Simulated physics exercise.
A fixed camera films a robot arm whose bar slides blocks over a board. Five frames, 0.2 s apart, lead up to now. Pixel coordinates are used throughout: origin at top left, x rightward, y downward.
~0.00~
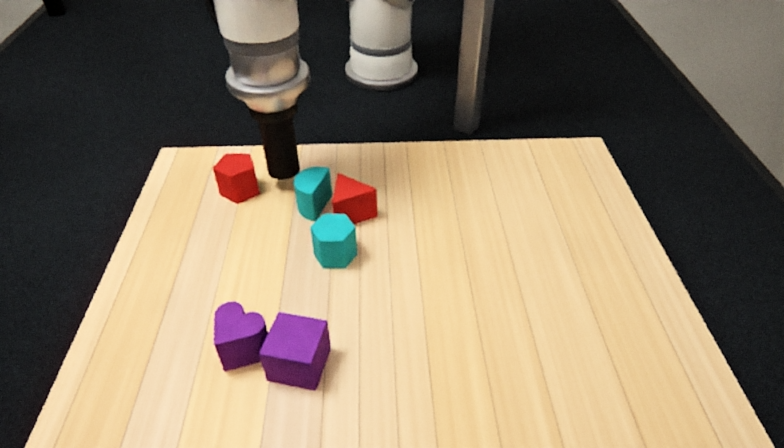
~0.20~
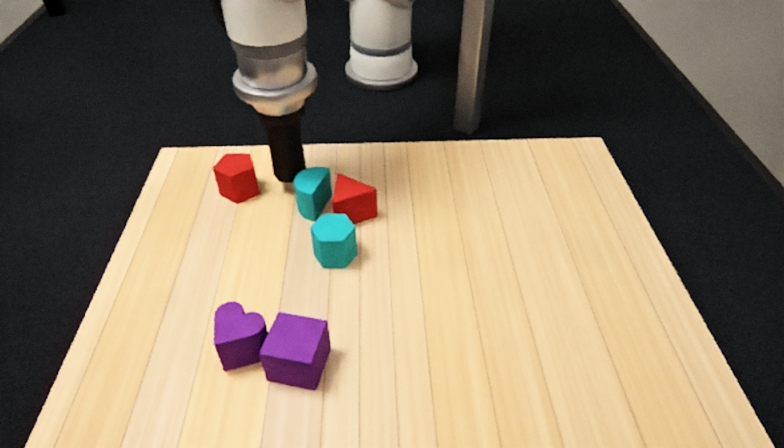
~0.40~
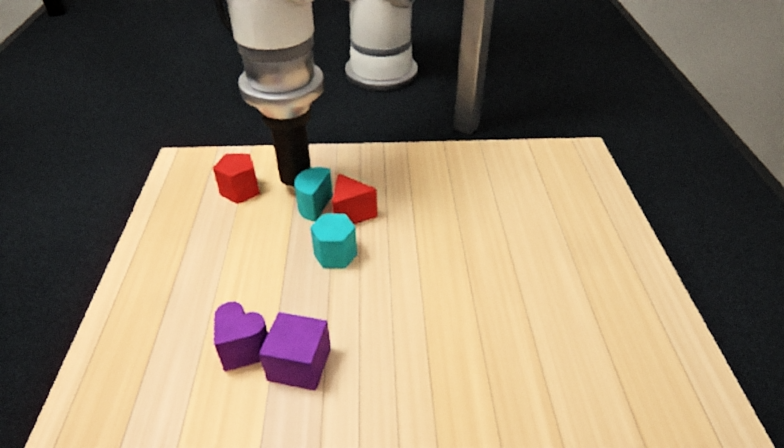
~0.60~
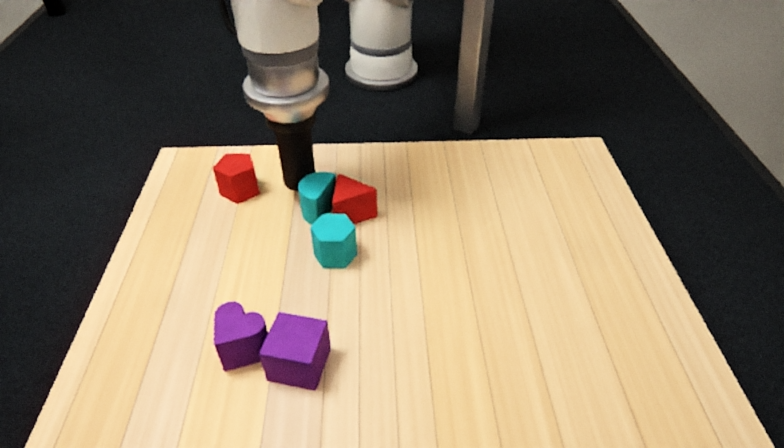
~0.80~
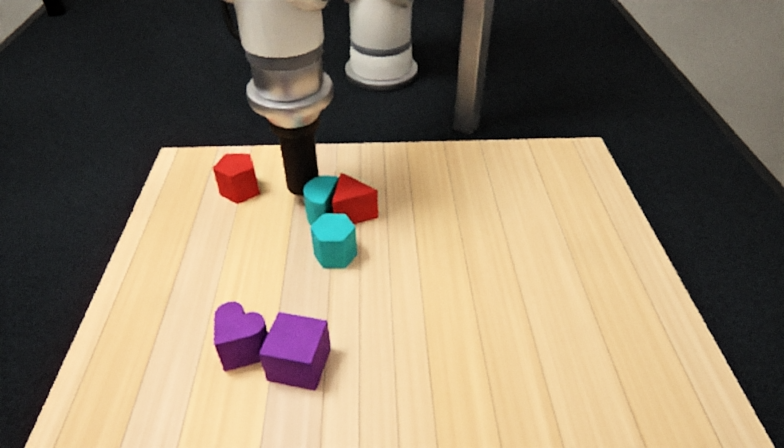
The clip opens on a wooden table with red, turquoise and purple blocks, a robot arm's dark bar lowered behind the turquoise D-shaped block. The arm shifts slightly right and toward the viewer, then nudges that block a little rightward against the red triangular piece, while the other blocks stay still.
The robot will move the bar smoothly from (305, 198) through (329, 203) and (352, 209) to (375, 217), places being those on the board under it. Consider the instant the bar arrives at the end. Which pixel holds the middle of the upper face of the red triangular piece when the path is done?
About (414, 217).
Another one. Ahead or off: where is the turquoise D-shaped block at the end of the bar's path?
Pushed ahead.
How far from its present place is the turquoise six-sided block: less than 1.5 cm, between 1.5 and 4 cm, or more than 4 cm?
Moves under 1.5 cm.
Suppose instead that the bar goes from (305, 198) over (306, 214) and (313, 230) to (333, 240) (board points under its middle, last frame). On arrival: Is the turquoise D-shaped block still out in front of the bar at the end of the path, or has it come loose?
The bar still has the turquoise D-shaped block in front of it when the path ends.
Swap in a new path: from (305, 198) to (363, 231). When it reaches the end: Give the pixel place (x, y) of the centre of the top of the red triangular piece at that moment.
If I read the scene right, the answer is (414, 205).
On the path given first. Halfway along, bar (340, 193); turquoise D-shaped block (354, 198); red triangular piece (383, 200), turned 20° clockwise.
At the end, bar (375, 204); turquoise D-shaped block (385, 211), turned 25° clockwise; turquoise six-sided block still; red triangular piece (414, 217), turned 35° clockwise.
